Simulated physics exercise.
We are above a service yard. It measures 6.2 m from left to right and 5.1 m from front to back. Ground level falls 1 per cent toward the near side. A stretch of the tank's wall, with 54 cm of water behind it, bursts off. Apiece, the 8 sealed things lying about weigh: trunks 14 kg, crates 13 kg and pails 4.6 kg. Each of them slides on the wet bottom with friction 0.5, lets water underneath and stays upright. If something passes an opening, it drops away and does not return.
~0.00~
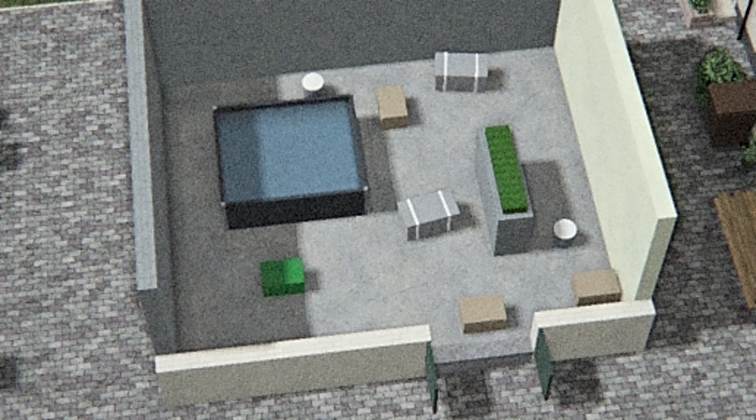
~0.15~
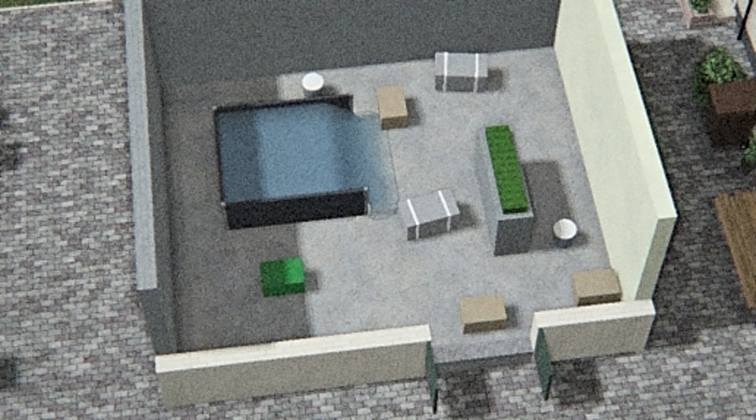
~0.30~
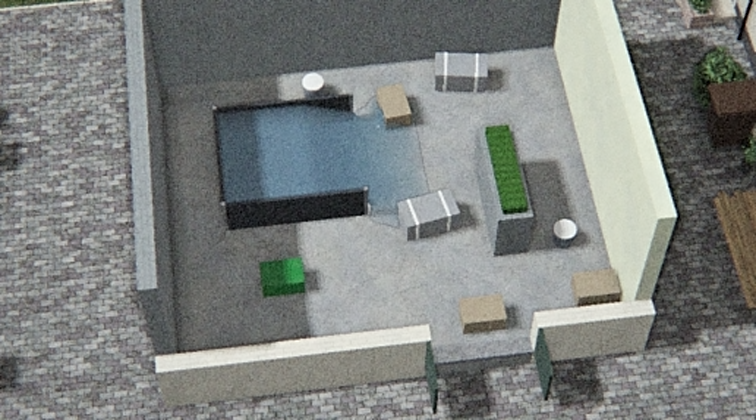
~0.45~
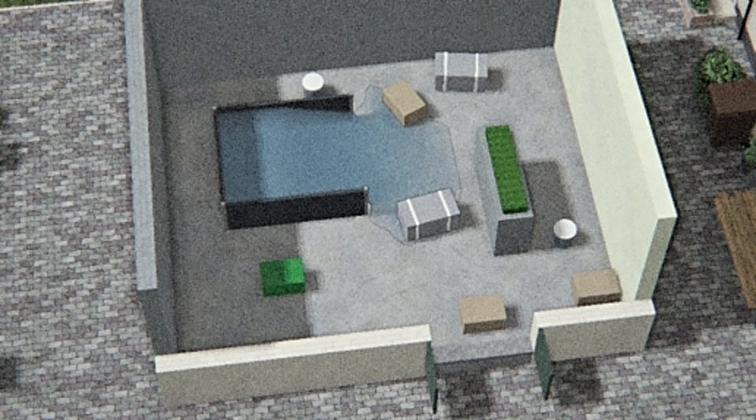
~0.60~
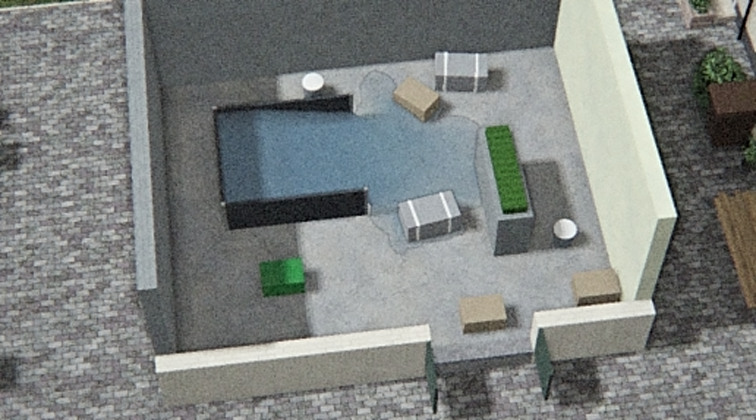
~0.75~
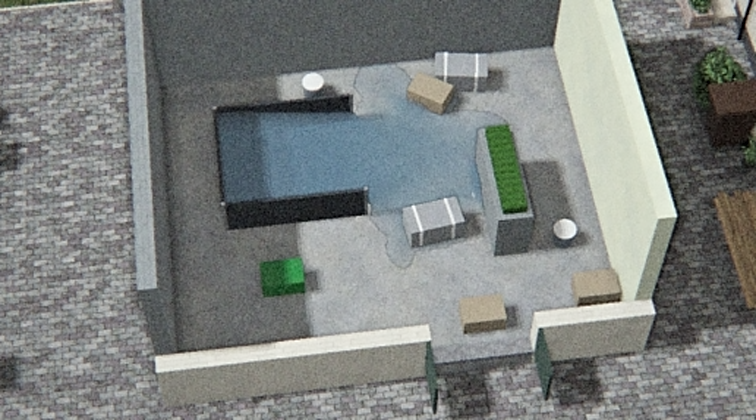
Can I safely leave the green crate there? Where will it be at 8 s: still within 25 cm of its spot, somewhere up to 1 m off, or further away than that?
Virtually static.
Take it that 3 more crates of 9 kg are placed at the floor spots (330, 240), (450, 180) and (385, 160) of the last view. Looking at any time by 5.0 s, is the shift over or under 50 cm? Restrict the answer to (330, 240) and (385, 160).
First not far enough, second far enough.
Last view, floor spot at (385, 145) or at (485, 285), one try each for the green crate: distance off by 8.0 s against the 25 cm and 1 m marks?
One after the other: It is taken far off, and then it is taken far off.
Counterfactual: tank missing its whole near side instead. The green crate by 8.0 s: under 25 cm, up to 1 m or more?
From there, the green crate gets swept far.
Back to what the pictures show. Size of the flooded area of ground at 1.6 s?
14 m2.
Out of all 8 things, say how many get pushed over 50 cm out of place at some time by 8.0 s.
By my tally, 7.
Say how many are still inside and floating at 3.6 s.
Count: 4.
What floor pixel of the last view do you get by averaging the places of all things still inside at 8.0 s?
They're centred close to (356, 197).
After 1.6 s the green crate is near (282, 272), 0.0 m from its start, aground; 0 of 8 are out; 1 afloat.
After 3.6 s the green crate is near (282, 272), 0.0 m from its start, aground; 1 of 8 are out; 4 afloat.
After 5.6 s the green crate is near (282, 272), 0.0 m from its start, aground; 3 of 8 are out; 3 afloat.
After 8.0 s the green crate is near (282, 272), 0.0 m from its start, aground; 3 of 8 are out; 2 afloat.
